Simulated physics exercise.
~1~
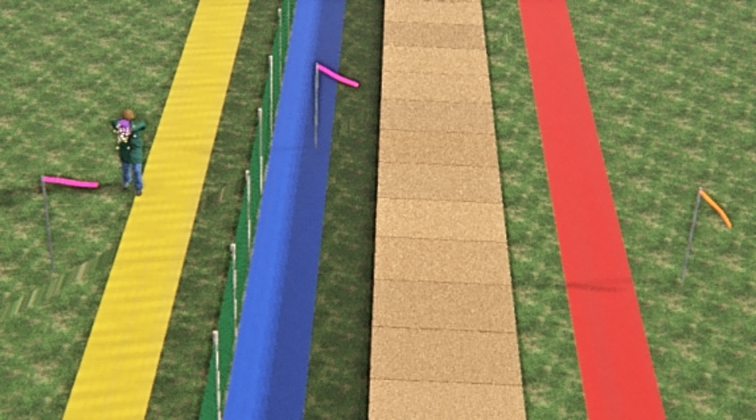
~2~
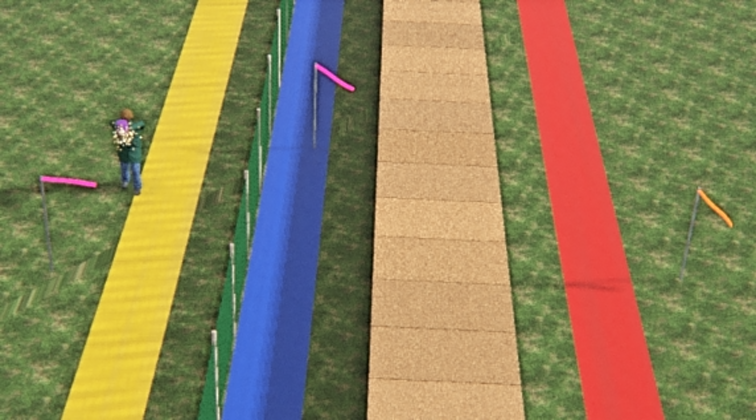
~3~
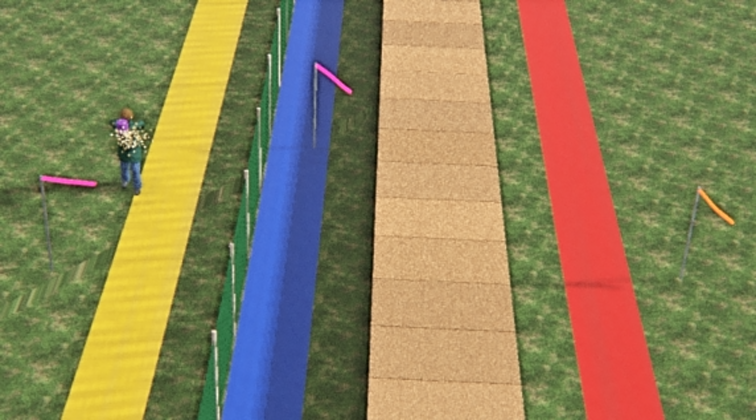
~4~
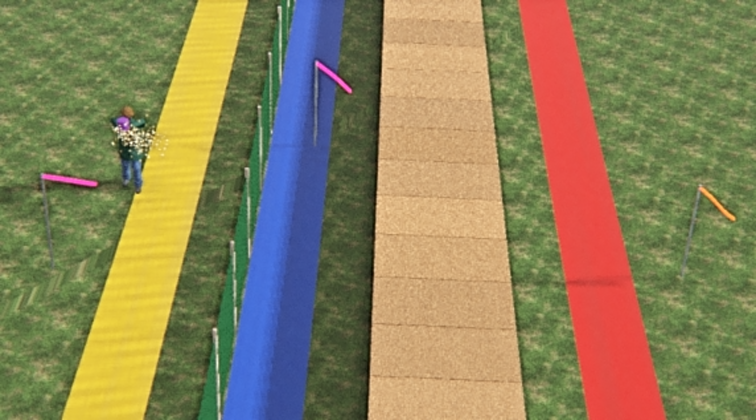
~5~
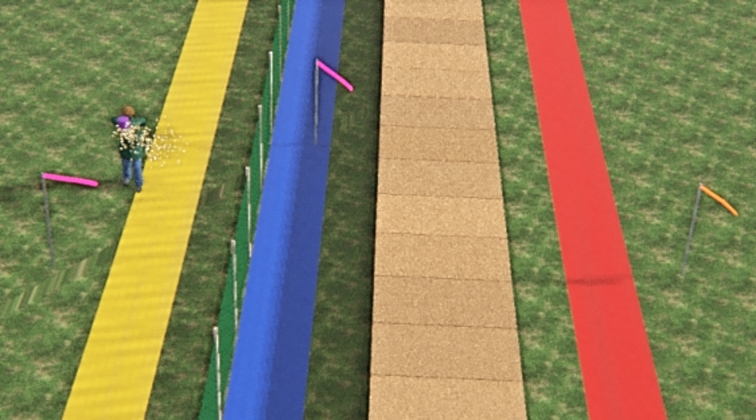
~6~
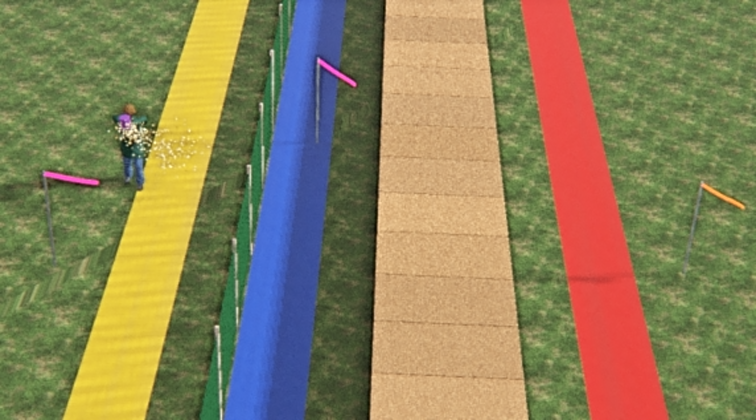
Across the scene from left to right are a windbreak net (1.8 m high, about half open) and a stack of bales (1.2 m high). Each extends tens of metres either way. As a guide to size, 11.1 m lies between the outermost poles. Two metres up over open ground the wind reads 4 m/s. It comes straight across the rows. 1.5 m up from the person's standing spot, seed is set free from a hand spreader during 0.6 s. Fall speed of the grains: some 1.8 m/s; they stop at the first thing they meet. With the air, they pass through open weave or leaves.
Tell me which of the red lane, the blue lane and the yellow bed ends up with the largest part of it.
That would be blue.
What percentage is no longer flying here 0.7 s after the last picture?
Roughly 30 in a hundred.
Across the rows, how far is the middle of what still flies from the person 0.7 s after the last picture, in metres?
Around 2.0 m.
Then, 0.7 s after the last picture, 1 % lies on the blue lane, 7 % on the yellow bed and 0 % on the red lane; 28 % has touched down or left; the middle of what still flies is 0.5 m above the low ground, near (224, 181).
Then, 1.5 s after the last picture, 25 % lies on the blue lane, 9 % on the yellow bed and 0 % on the red lane; 91 % has touched down or left.
Then, 3.0 s after the last picture, 28 % lies on the blue lane, 9 % on the yellow bed and 0 % on the red lane; 99 % has touched down or left.
Then, 7.5 s after the last picture, 28 % lies on the blue lane, 9 % on the yellow bed and 0 % on the red lane; 100 % has touched down or left.
Then, 44.5 s after the last picture, 28 % lies on the blue lane, 9 % on the yellow bed and 0 % on the red lane; 100 % has touched down or left.
